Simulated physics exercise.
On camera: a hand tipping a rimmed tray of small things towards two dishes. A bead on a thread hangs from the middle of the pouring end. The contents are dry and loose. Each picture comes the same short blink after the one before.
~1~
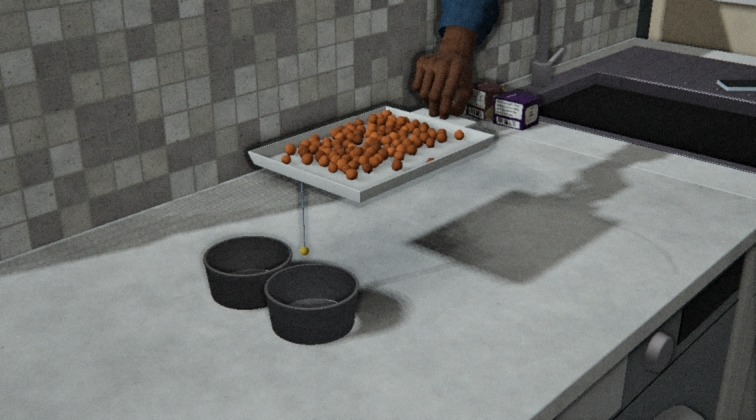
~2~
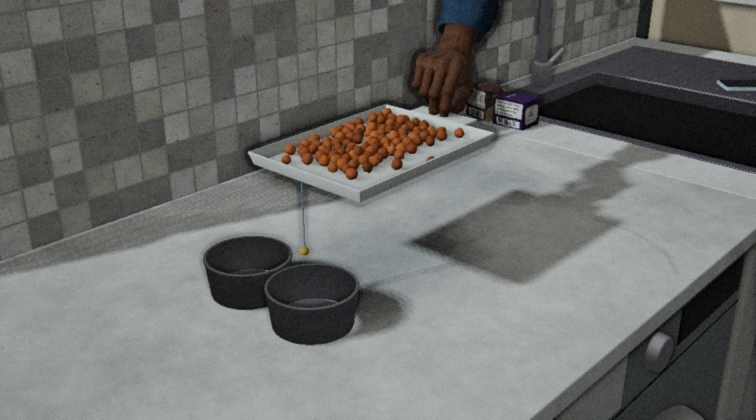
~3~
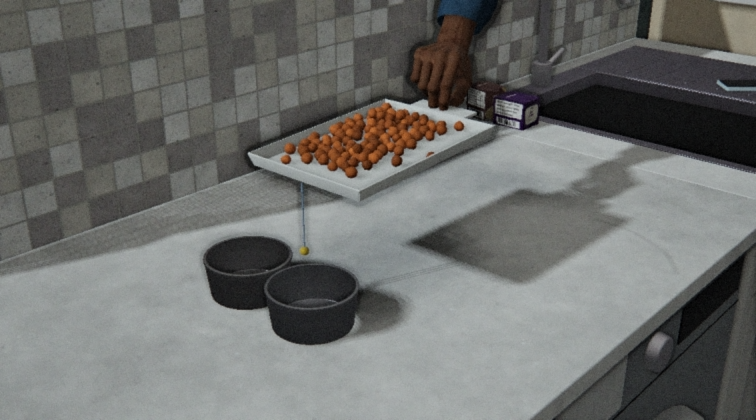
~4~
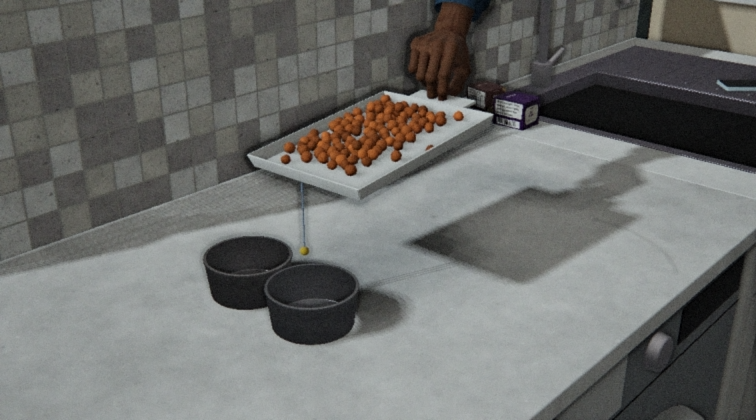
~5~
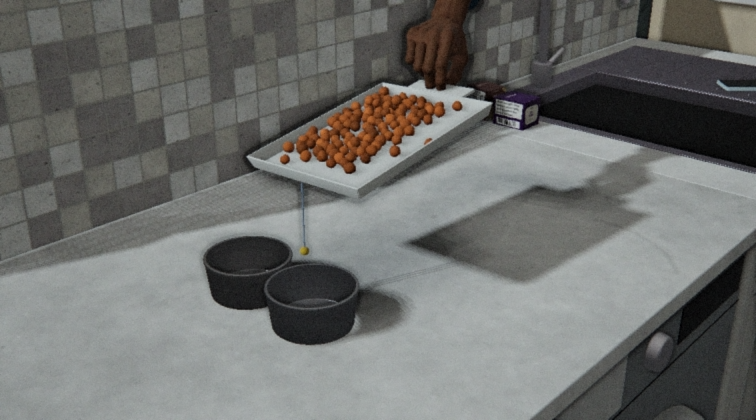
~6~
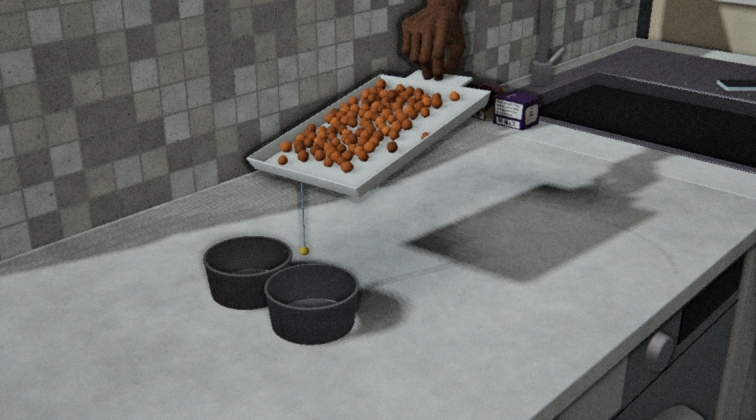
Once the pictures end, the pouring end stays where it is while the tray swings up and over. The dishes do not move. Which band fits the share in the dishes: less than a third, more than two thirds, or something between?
In the dishes lies more than two thirds of it.
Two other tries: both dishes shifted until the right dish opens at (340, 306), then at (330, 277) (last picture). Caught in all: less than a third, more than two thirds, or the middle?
One: In the middle band. Two: One to two thirds.
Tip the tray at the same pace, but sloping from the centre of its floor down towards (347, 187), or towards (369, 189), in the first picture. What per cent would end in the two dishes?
First some 60, then 50 per cent.
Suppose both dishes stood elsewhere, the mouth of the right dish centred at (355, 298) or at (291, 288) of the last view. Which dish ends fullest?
At the first place the dish on the left, at the second the left-hand dish.
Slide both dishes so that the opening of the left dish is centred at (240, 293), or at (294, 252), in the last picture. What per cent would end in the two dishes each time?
About 20 and 20 per cent.
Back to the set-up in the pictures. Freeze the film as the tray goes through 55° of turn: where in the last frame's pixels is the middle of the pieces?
Around (294, 137).
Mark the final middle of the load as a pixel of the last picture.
At about (251, 285).
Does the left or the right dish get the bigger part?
It is the dish on the left.
Soon, tray tipped steeply; nearly all on the tray; a stray few in the left dish; a stray few in the air.
A while on, tray tipped right over; a small part on the tray; a small part in the right dish; about half in the left dish; a small part outside both; a small part in the air.
Towards the end, tray tipped past a quarter turn; a small part in the right dish; about two thirds in the left dish; a small part outside both.
Finally, tray tipped past a quarter turn; a small part in the right dish; about two thirds in the left dish; a small part outside both.
